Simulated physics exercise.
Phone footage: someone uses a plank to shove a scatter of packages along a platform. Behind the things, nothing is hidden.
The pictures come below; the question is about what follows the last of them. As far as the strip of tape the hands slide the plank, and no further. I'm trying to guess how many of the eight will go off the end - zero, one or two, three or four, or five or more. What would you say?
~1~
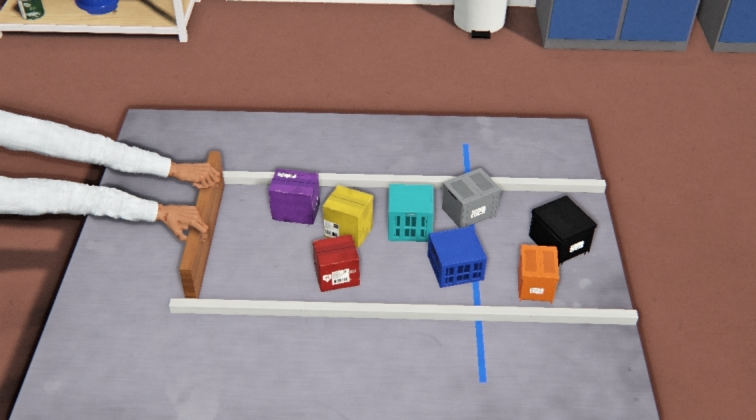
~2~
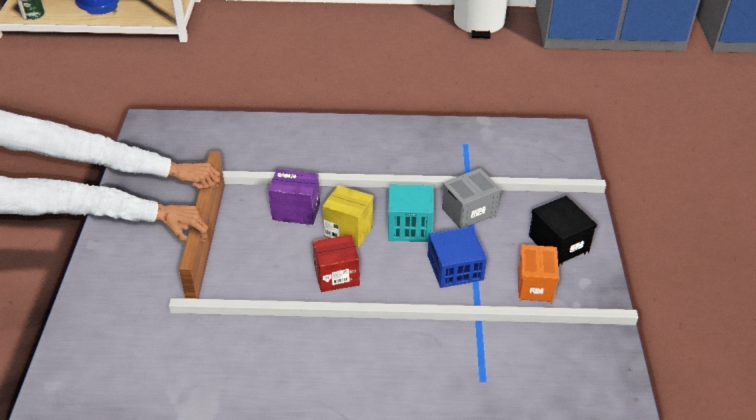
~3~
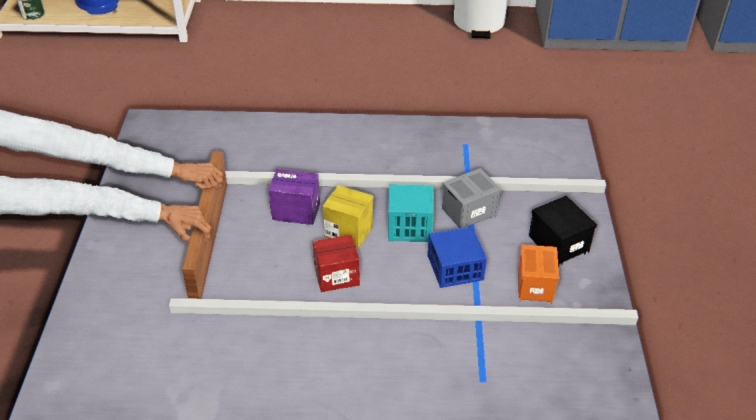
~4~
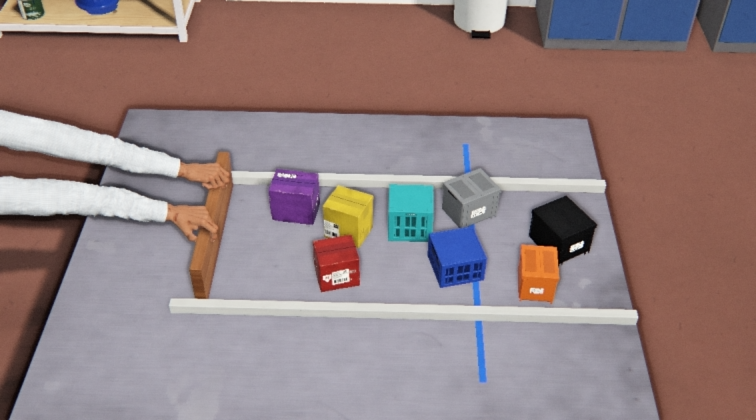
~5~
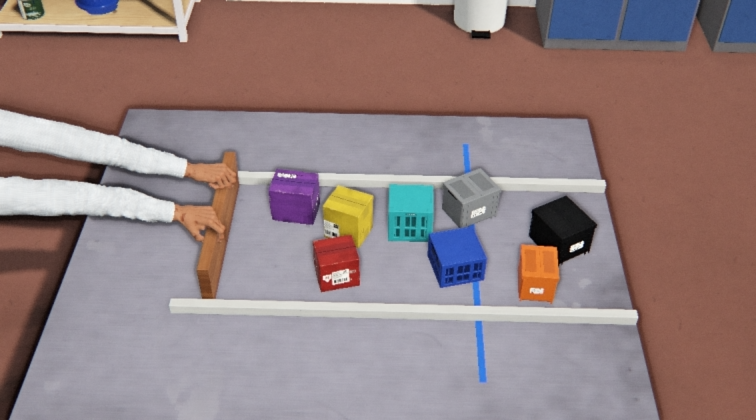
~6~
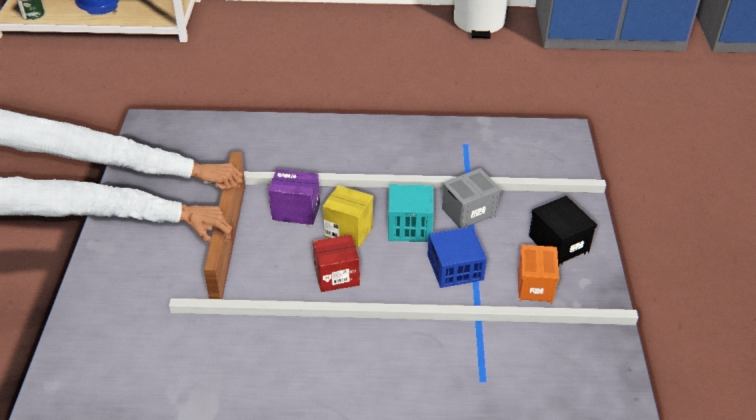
I would say zero.
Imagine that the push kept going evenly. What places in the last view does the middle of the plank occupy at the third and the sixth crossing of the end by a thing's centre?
The middle is near (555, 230) first and near (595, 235) after.
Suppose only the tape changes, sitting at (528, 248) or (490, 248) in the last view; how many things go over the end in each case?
In order, 2 then 0.
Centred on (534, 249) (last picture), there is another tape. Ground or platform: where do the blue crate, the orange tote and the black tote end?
Check: The blue crate remains in place; the orange tote takes the fall; the black tote takes the fall.
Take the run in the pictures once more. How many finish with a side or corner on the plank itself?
That makes 3.
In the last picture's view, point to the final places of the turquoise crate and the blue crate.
They finish at roughly (531, 227) and (540, 268) respectively.
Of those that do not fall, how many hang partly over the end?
The number would be 0.
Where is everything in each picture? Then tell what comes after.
Black tote (561, 231); orange tote (537, 274); grey tote (470, 199); plank (204, 224); tape (473, 247), in the first frame.
Orange tote (537, 274); red parcel (336, 263), in the second frame.
Grey tote (470, 200); blue crate (456, 257), in the third frame.
Black tote (561, 231); yellow parcel (348, 217), in the fourth frame.
Orange tote (537, 274); purple parcel (295, 197), in the fifth frame.
Black tote (561, 231); orange tote (537, 274); grey tote (470, 200); plank (227, 224); tape (473, 247), in the sixth frame.
Soon after, none off yet; black tote at rest near (561, 231); orange tote at rest near (537, 274); grey tote at rest near (470, 200).
At rest, the number that fall off is zero.
